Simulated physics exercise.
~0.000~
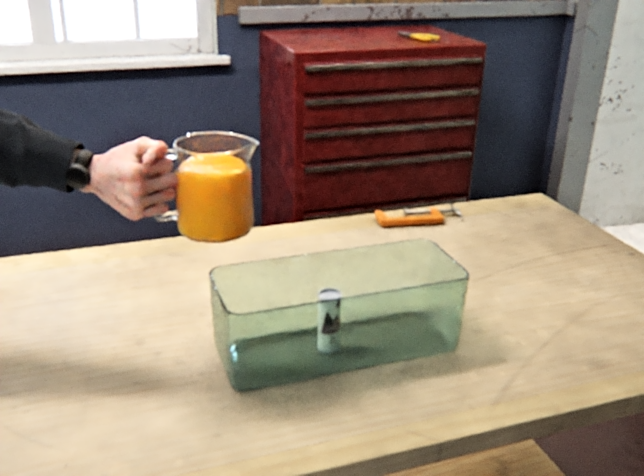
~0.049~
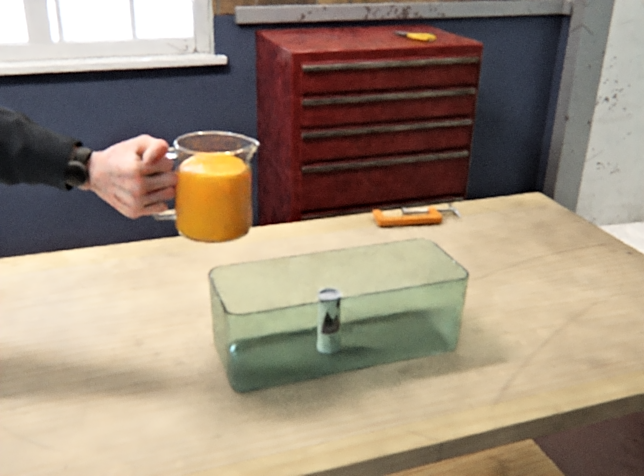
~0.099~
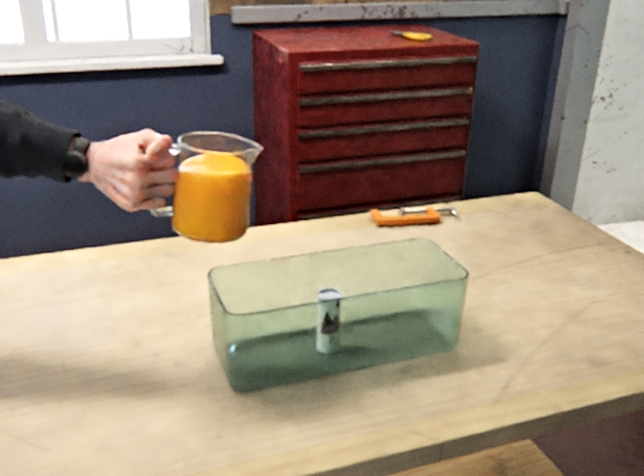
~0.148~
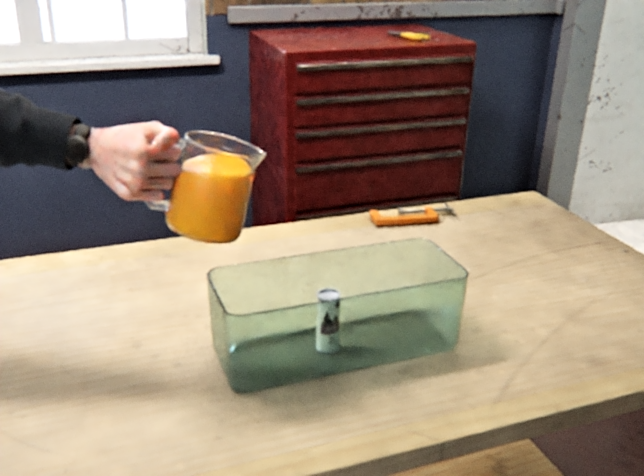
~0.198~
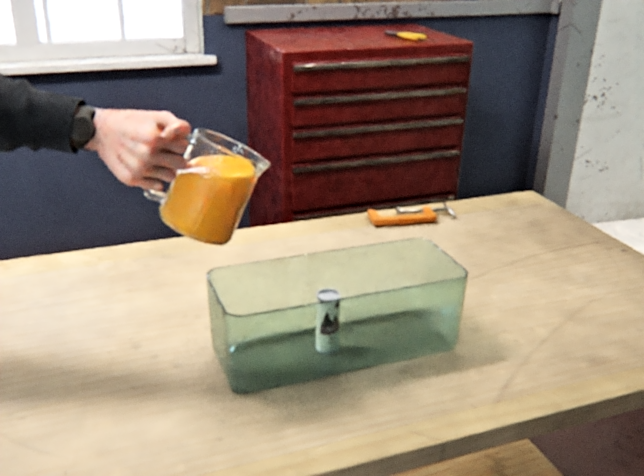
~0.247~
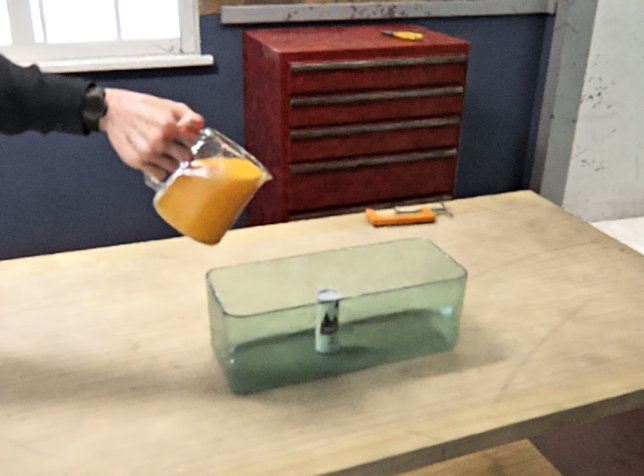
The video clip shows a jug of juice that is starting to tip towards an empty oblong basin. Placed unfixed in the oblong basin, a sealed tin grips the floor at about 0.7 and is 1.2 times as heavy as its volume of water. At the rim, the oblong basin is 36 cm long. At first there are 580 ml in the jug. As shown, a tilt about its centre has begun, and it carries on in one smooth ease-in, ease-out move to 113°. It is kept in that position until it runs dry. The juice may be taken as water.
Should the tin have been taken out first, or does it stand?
It will be floored.
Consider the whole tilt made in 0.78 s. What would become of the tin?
The tin tips over.
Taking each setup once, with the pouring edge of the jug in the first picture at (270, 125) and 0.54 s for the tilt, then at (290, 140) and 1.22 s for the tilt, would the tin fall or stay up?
Run one: It tumbles. Run two: It does not tip.
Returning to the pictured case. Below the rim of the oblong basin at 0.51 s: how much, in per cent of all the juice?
12 %, roughly.
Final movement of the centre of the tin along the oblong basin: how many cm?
Roughly 8.0 cm.
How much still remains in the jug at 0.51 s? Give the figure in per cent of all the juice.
At that time about 60 in a hundred parts are still held.
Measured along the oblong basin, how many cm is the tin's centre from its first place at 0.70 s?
I'd put it at around 2 centimetres.
By 0.51 s the tilt is 104° and 59 per cent is still to pour; the tin stands where it began.
By 0.70 s the tilt is 113° and 13 per cent is still to pour; the tin leans 7°.
By 0.90 s the tilt is 113° and 1 per cent is still to pour; the tin leans 20°.
By 1.12 s the tilt is 113° and 0 per cent is still to pour; the tin lies on its side.
At rest the tin lies on its side.
